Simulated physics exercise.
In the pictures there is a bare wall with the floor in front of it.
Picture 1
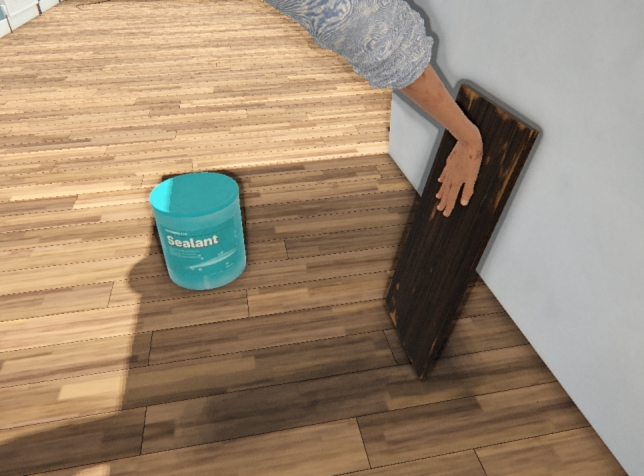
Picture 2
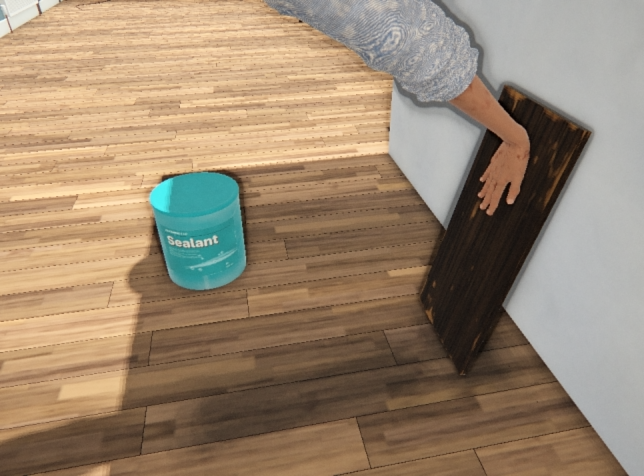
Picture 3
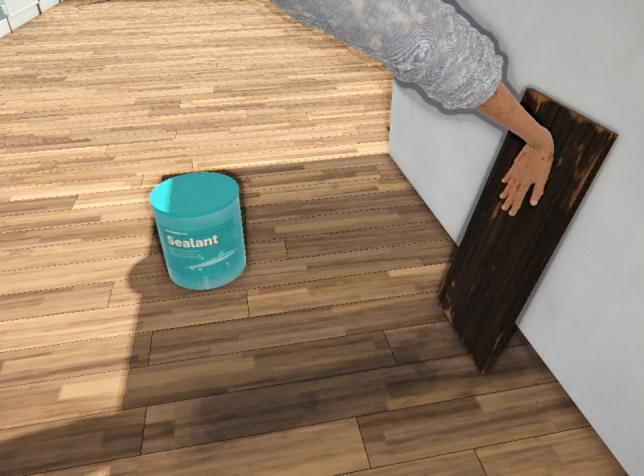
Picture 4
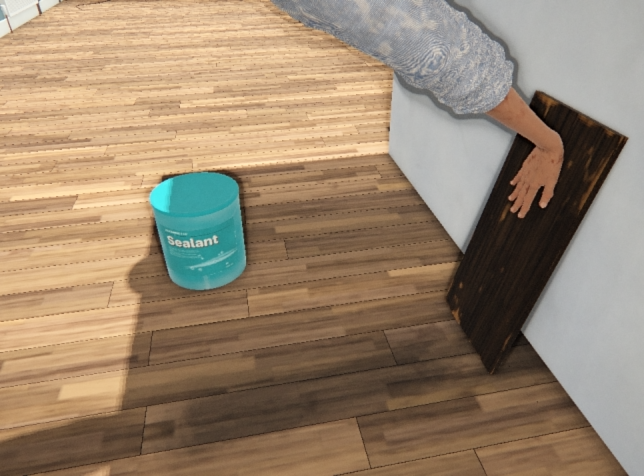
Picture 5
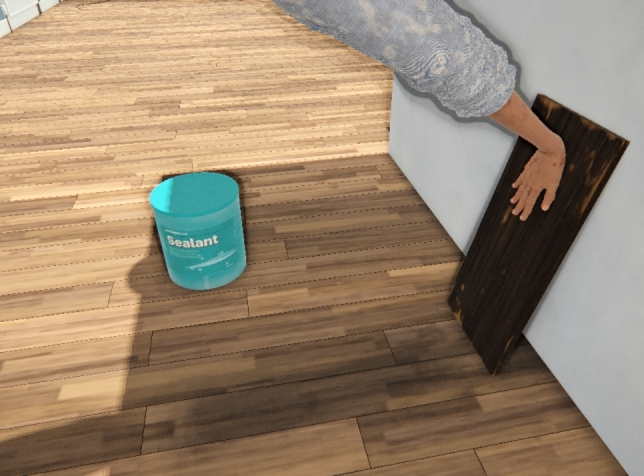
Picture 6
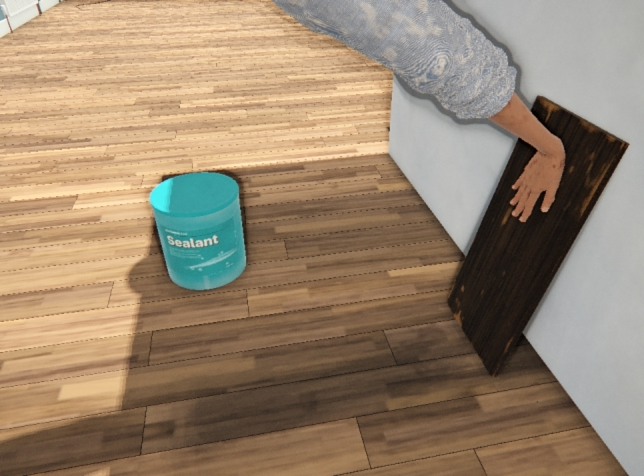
The footage shows a hand moving a dark wooden board a short way to the right toward a bare wall, then keeping it propped upright there, while a turquoise pail of sealant sits still on the wooden floor.
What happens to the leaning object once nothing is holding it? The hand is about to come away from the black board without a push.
It will not shift.
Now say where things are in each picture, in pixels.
The first picture shows not yet at the wall; black board (443, 237); turquoise pail (202, 230).
The second picture shows not yet at the wall; black board (485, 235); turquoise pail (202, 230).
The third picture shows not yet at the wall; black board (506, 236); turquoise pail (202, 230).
The fourth picture shows not yet at the wall; black board (515, 238); turquoise pail (202, 230).
The fifth picture shows propped up under the hand; black board (517, 240); turquoise pail (202, 230).
The sixth picture shows propped up under the hand; black board (516, 242); turquoise pail (202, 230).
Then, 0.30 s on from there, no change.
Then, 0.70 s on from there, black board resting near (517, 242).
In the end, both unmoved. At the end, from the last picture's camera, black board near (517, 242). The board remains leaning.
